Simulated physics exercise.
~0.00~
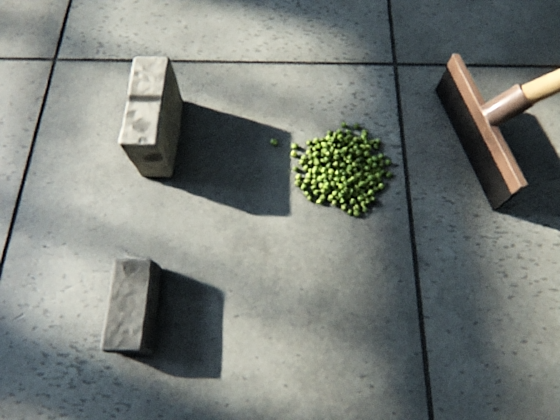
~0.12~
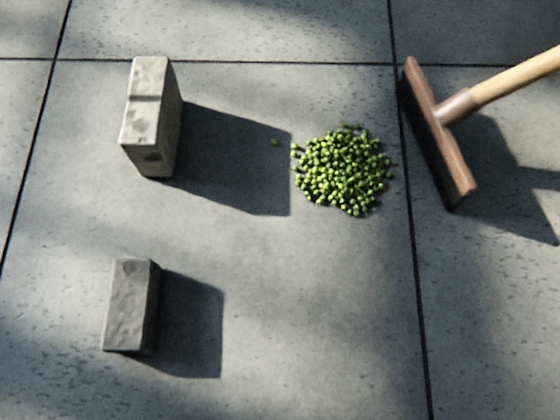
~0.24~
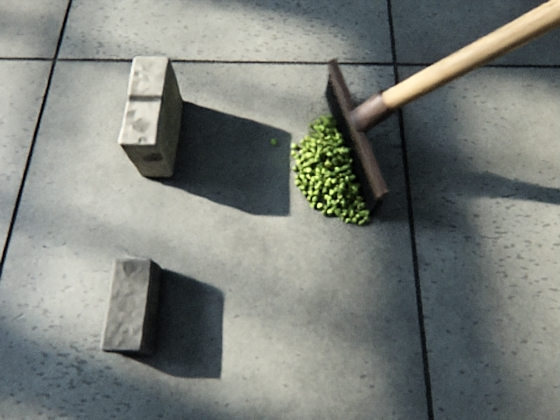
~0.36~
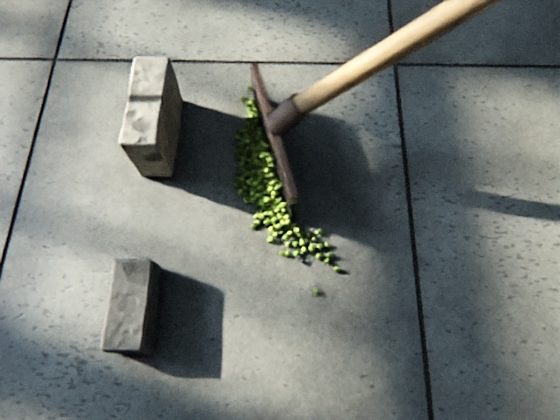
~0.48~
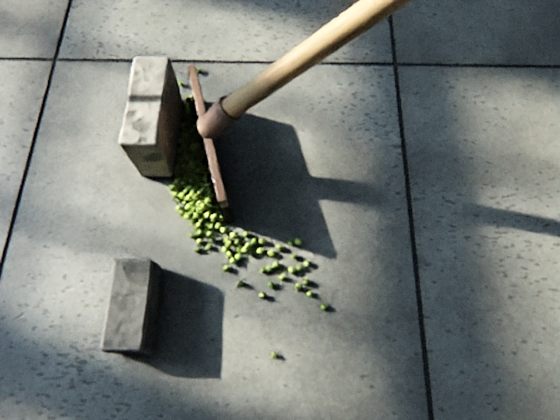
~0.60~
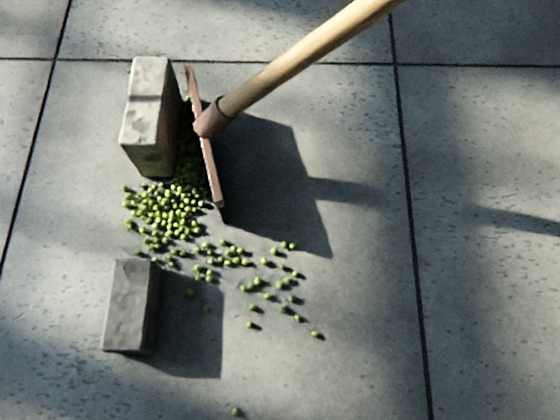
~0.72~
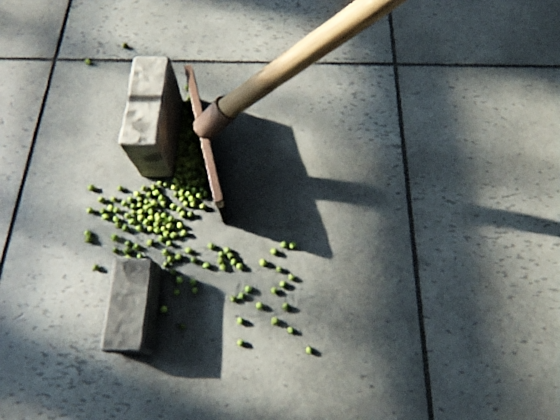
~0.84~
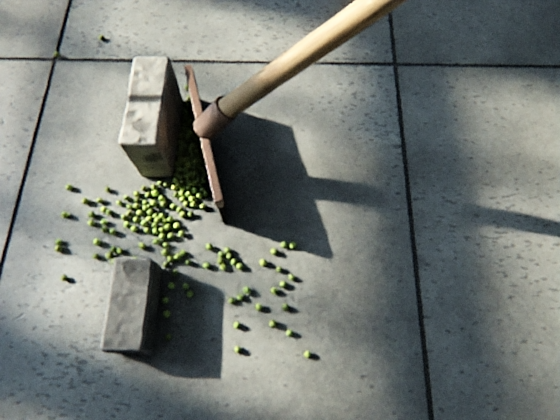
The video shows a wooden-handled squeegee moving left across gray paving into a pile of green peas, pushing them toward two gray blocks. It stops beside the upper block, and the peas spread out and settle, most before the blocks, with some in and beyond the gap.
